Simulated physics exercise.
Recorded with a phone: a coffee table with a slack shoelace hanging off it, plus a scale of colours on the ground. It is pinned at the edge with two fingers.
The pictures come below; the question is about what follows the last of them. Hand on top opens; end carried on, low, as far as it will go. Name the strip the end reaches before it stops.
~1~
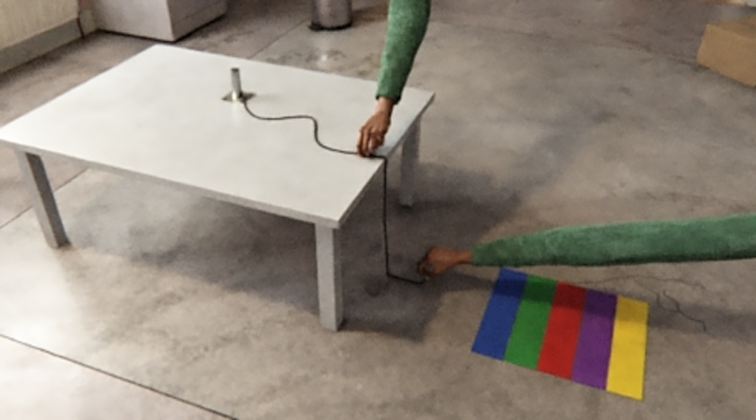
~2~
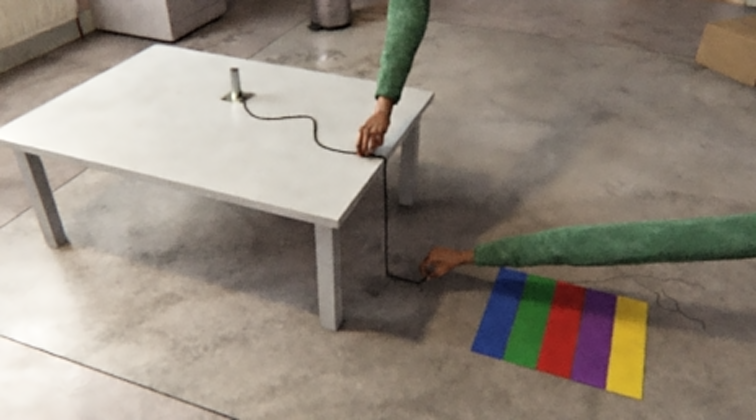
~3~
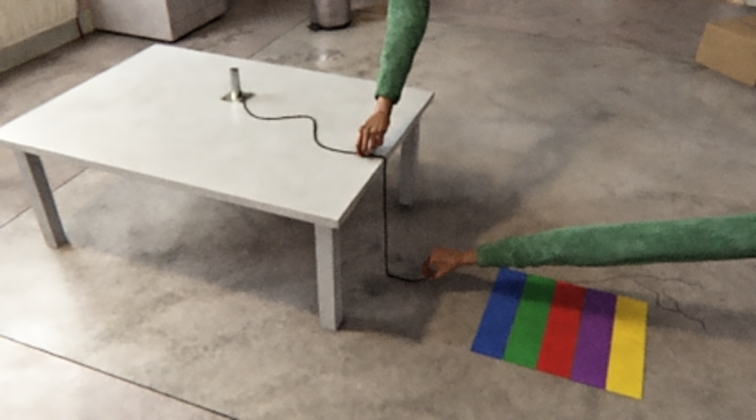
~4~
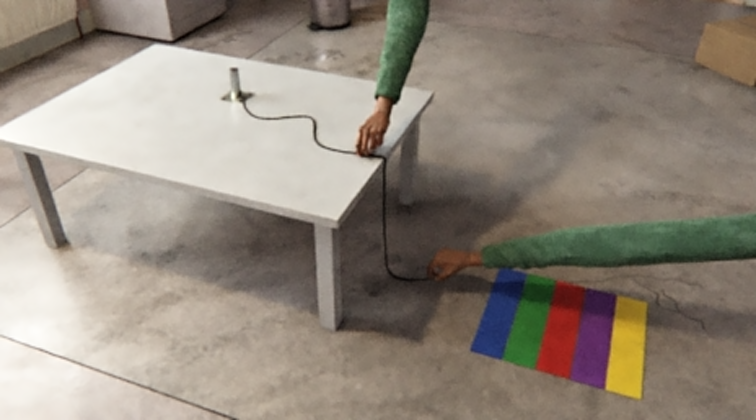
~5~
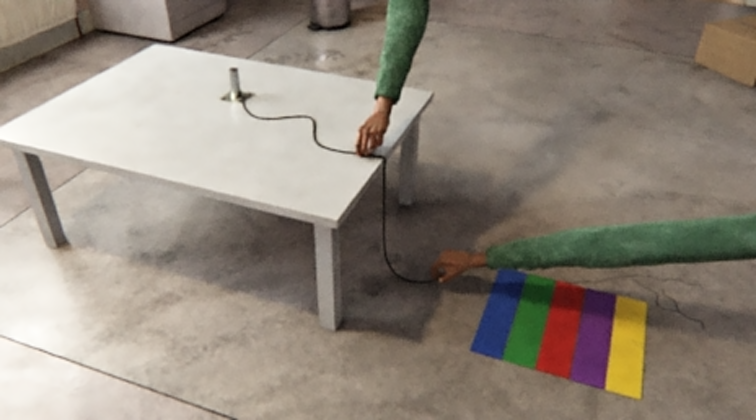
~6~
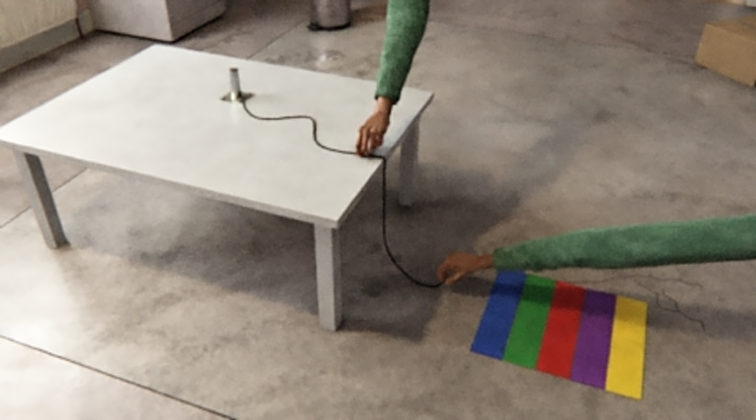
Red.
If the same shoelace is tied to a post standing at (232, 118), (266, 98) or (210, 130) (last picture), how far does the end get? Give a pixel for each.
Going by the last picture, roughly (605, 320), (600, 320) and (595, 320).
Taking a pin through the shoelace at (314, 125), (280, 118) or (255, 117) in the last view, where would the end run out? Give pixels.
It would sit near (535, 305) the first time, (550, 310) the second and (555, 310) the third.
A little later, end near (502, 296); over blue.
Next, end near (543, 306); over green.
When it is tight, end near (567, 313); over red. Over red.
